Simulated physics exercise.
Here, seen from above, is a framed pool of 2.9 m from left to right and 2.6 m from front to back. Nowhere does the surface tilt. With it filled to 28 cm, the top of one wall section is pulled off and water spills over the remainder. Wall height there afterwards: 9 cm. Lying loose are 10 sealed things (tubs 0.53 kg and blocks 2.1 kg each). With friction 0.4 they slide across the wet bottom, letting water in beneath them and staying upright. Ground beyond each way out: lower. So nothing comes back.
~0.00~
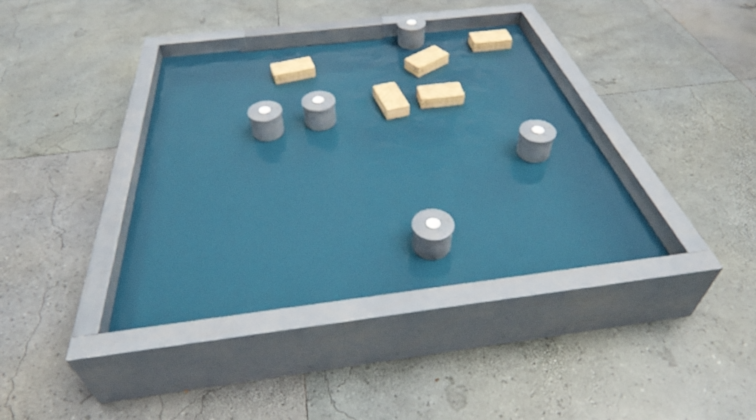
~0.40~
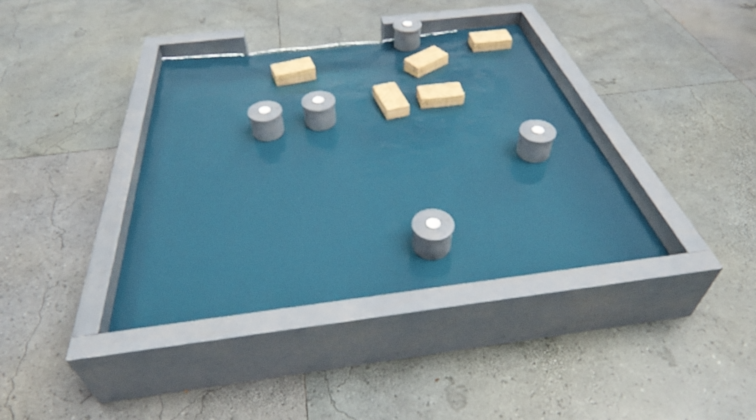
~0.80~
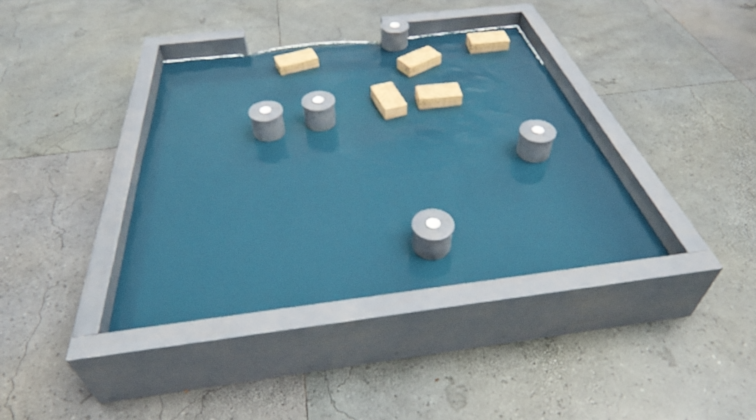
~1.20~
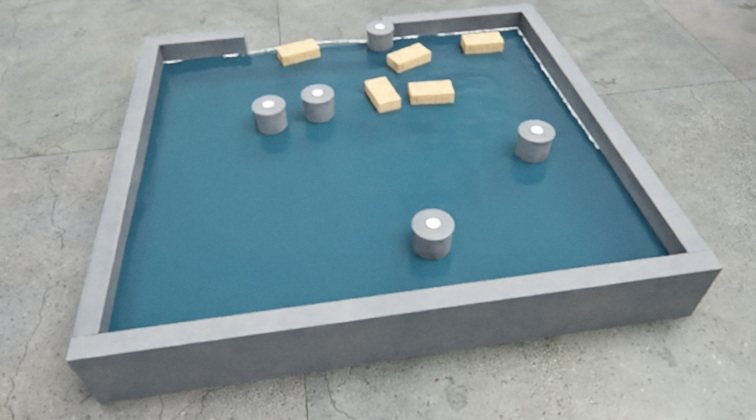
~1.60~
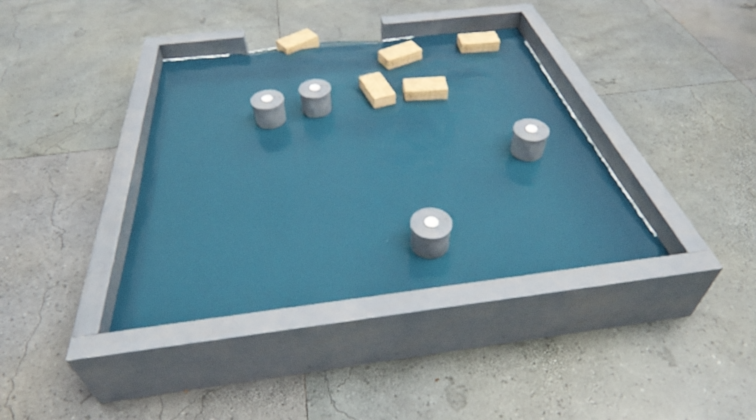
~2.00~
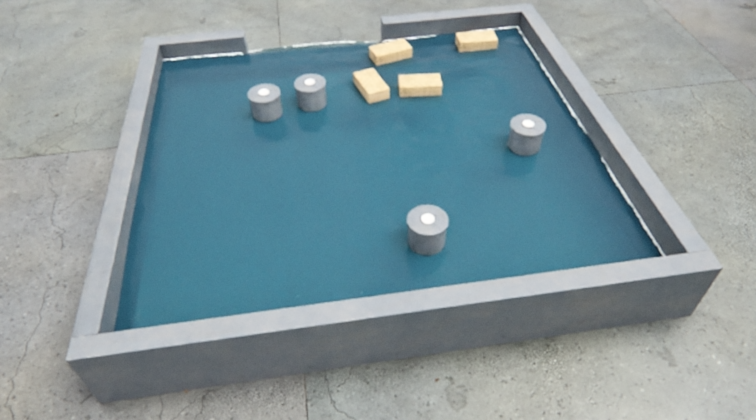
Gap opening in the back wall of a blue pool, with floating blocks and grey tubs drifting toward it, some leaving through it.
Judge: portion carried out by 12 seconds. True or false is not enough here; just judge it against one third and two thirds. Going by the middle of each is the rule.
It lies at or above the upper mark.
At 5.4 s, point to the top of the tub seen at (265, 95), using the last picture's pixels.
(277, 59).
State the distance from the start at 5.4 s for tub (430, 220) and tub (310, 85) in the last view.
Answer, in order asked: 20 cm, 100 cm.
After 2.8 s 2 of 10 are out; 8 afloat.
After 5.4 s 4 of 10 are out; 6 afloat.
After 8.0 s 7 of 10 are out; 3 afloat.
After 12.0 s 8 of 10 are out; 2 afloat.
